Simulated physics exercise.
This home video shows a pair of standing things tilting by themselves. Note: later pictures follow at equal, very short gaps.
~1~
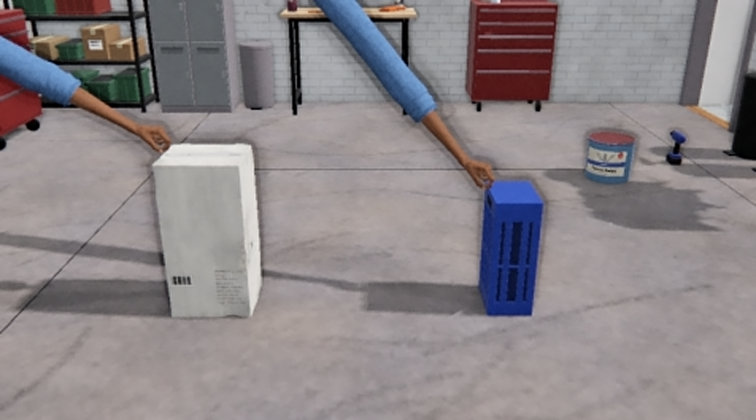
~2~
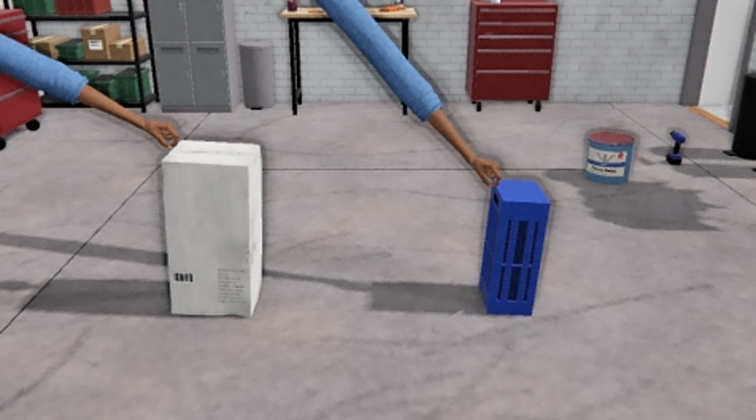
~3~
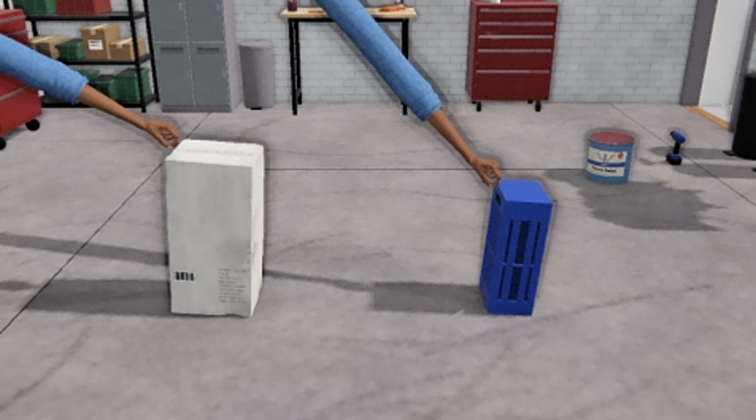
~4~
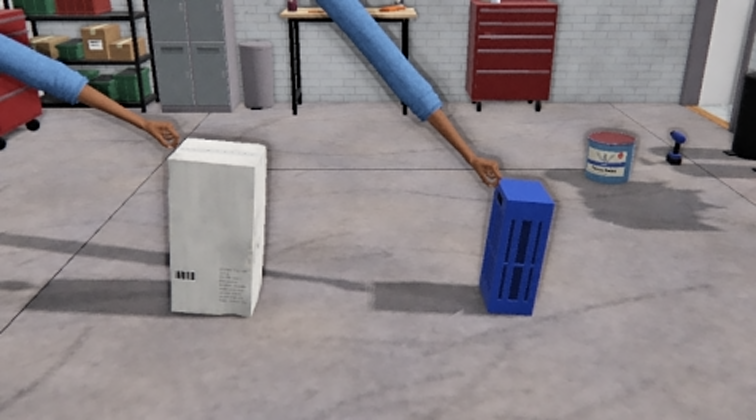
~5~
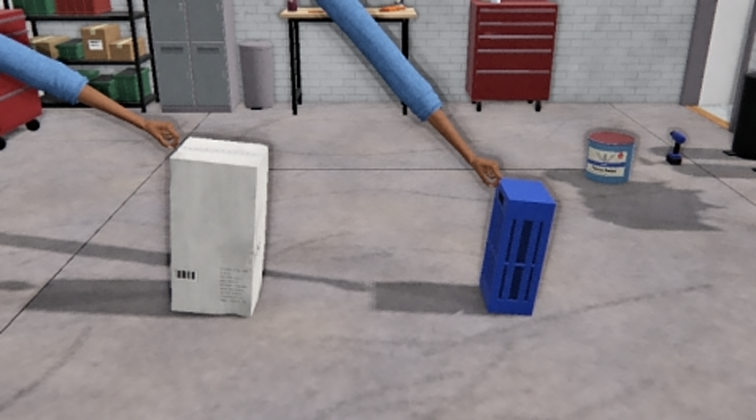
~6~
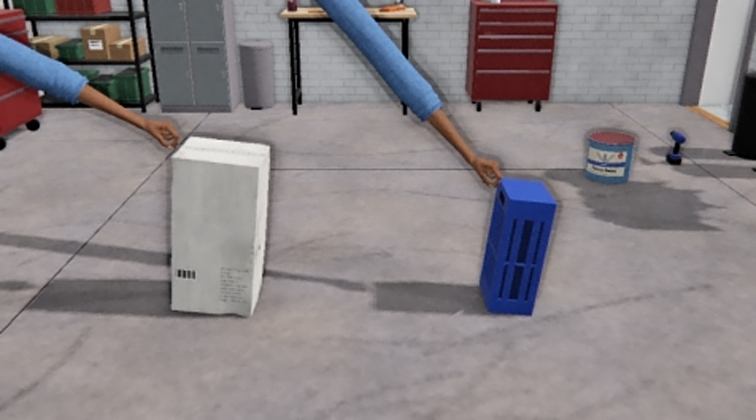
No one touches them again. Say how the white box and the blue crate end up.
At the end, the white box comes back up, the blue crate comes back up.
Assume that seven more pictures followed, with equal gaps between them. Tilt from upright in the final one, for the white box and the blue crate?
6° and 4°.
Then, 0.22 s on from there, white box upright near (213, 230); blue crate upright near (507, 248).
In the end, the white box rocks back upright, near (212, 231); the blue crate rocks back upright, near (509, 248).
